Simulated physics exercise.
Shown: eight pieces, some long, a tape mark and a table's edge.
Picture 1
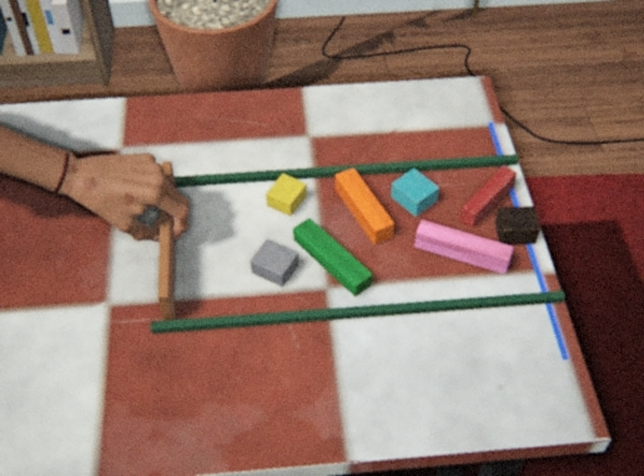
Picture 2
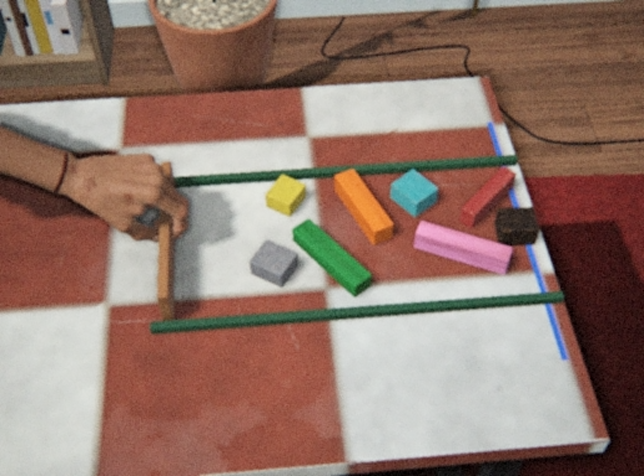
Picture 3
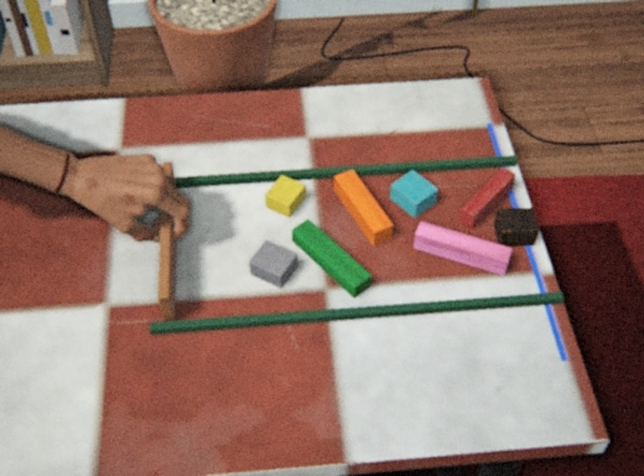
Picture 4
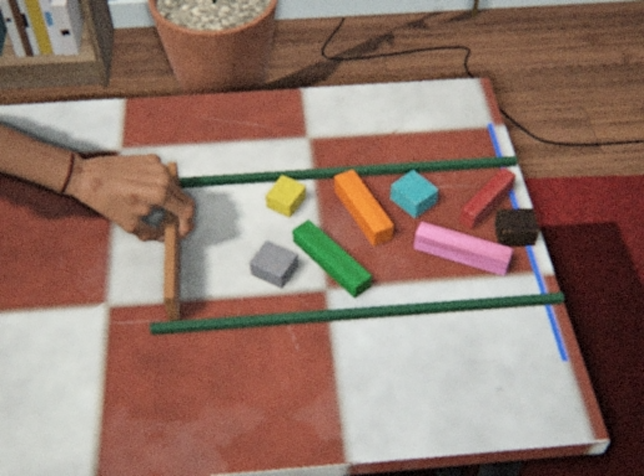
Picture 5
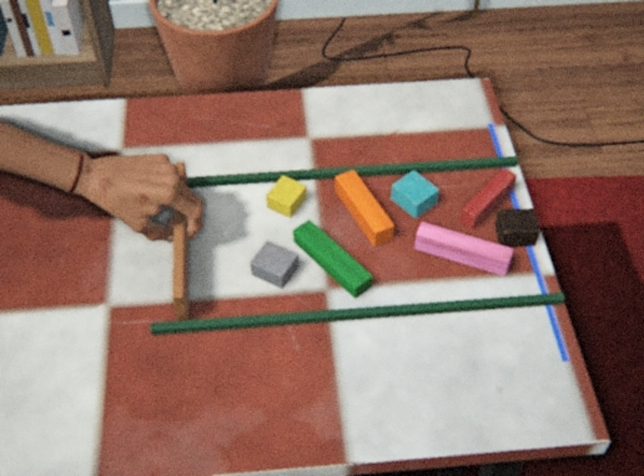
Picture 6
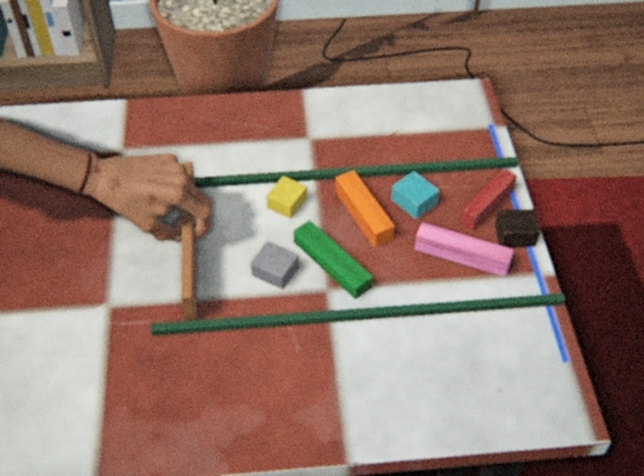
The clip shows a hand holding a wooden board upright between two green rails on a checkered table, with eight colourful pieces and a blue tape line to its right. The hand slides the board slightly rightward; the pieces stay still.
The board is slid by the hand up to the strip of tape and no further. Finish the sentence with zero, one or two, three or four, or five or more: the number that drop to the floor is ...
The number that drop to the floor is five or more.
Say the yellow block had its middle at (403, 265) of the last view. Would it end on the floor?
I reckon from there it drops down.
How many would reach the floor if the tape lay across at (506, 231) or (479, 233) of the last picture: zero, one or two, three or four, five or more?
In order: More than four, then three to four.
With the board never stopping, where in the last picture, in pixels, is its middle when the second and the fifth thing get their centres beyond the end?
First roughly (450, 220), later roughly (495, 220).
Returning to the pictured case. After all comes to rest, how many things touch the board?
2 of them.
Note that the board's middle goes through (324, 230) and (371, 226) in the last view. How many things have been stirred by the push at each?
I count 4 first and 6 after.
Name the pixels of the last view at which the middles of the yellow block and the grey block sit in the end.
(524, 176) and (554, 264).
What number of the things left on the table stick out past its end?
That adds up to 2.
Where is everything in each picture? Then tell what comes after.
Black block (517, 226); red bar (489, 196); pink stick (463, 247); board (168, 238); tape (524, 227), in the first picture.
Red bar (488, 197); board (167, 239), in the second picture.
Pink stick (462, 248); grey block (274, 264), in the third picture.
Black block (517, 228); turquoise block (414, 194), in the fourth picture.
Red bar (489, 198); orange stick (364, 208), in the fifth picture.
Black block (518, 228); red bar (489, 199); pink stick (464, 249); board (190, 239); tape (524, 230), in the sixth picture.
Soon after, none off yet; black block at rest near (518, 228); red bar at rest near (489, 199); pink stick at rest near (464, 249).
After that, none off yet; black block moving near (524, 230); red bar displaced a little near (507, 200); pink stick displaced a little near (514, 255).
In the end, the number that fall off is five or more; gone, green stick, orange stick, turquoise block, pink stick, red bar and black block.
